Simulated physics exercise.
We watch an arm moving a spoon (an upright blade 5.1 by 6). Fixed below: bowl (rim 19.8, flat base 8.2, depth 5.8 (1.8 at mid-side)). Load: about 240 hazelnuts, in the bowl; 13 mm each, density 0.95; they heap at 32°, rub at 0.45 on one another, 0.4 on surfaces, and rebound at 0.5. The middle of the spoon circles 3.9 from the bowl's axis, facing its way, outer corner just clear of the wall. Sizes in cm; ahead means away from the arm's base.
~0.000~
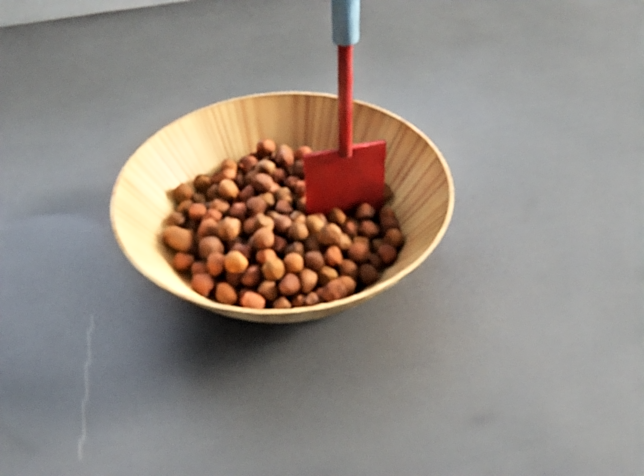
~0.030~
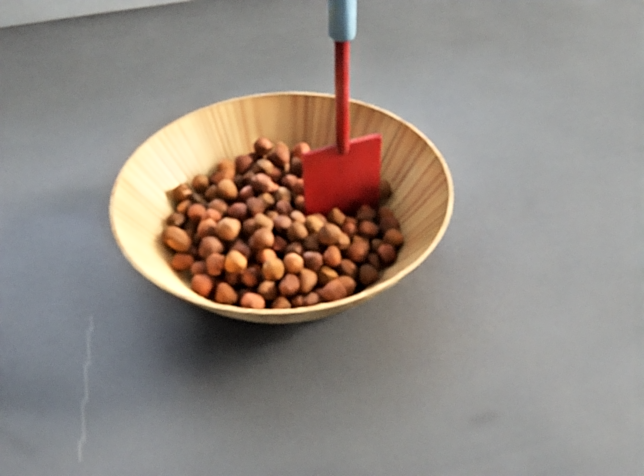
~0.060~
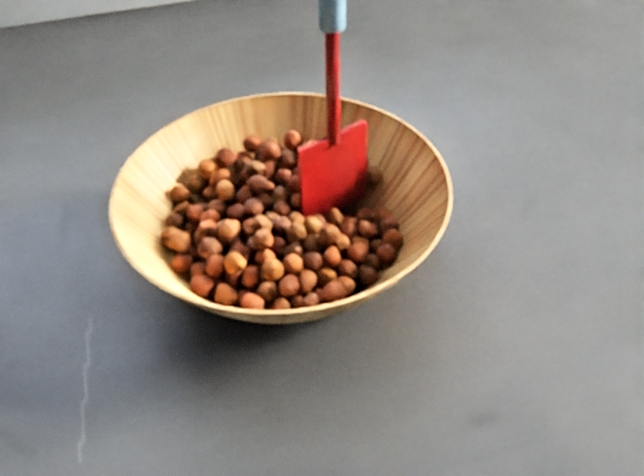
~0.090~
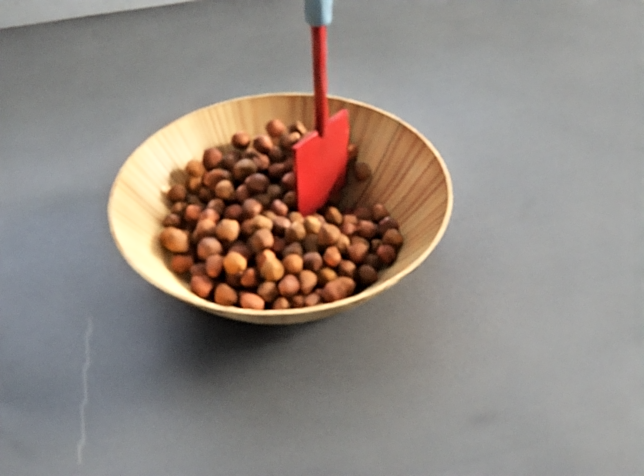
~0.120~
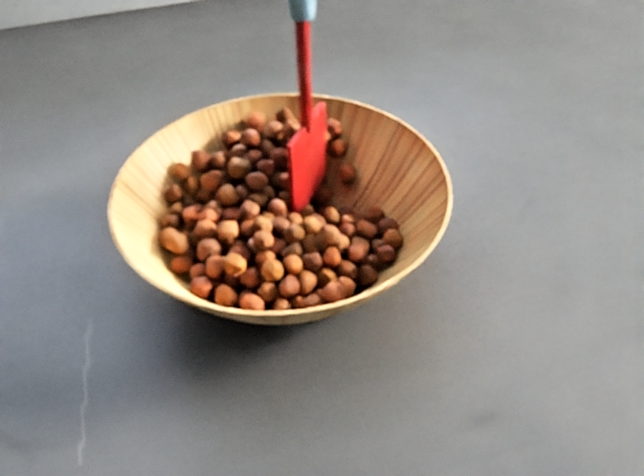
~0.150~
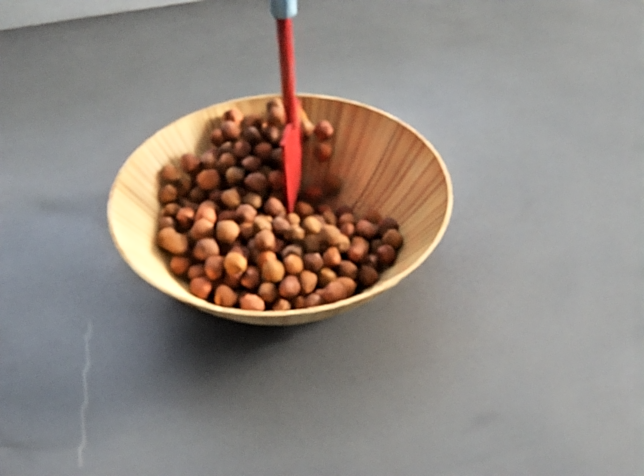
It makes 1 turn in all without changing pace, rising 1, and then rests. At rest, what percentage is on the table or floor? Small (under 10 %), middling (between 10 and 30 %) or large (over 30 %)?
On the table or floor the share is small, under 10 %.
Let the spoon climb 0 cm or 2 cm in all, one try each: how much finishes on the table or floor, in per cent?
Some 10 and 10 per cent.
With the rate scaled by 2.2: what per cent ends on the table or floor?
Some 40 per cent.
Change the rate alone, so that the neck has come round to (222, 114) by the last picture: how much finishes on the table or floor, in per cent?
About 35 per cent.
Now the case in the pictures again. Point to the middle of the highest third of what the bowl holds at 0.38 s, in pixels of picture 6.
Near (185, 244).
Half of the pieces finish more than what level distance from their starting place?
Some 7 cm.
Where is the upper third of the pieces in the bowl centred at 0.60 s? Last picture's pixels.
At about (369, 237).
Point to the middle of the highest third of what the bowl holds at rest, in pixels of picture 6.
Near (339, 179).
After 0.38 s, 179° round, highest piece 9 above the table; 240 in the bowl, 1 on the table or floor, 3 in flight or on the tool.
After 0.60 s, 293° round, highest piece 7 above the table; 231 in the bowl, 11 on the table or floor, 2 in flight or on the tool.
After 0.91 s, 0° round, highest piece 6 above the table; 229 in the bowl, 15 on the table or floor.
After 1.61 s, 0° round, highest piece 6 above the table; 229 in the bowl, 15 on the table or floor.
In the end, 229 in the bowl, 15 on the table or floor. That is 6 % on the table or floor.
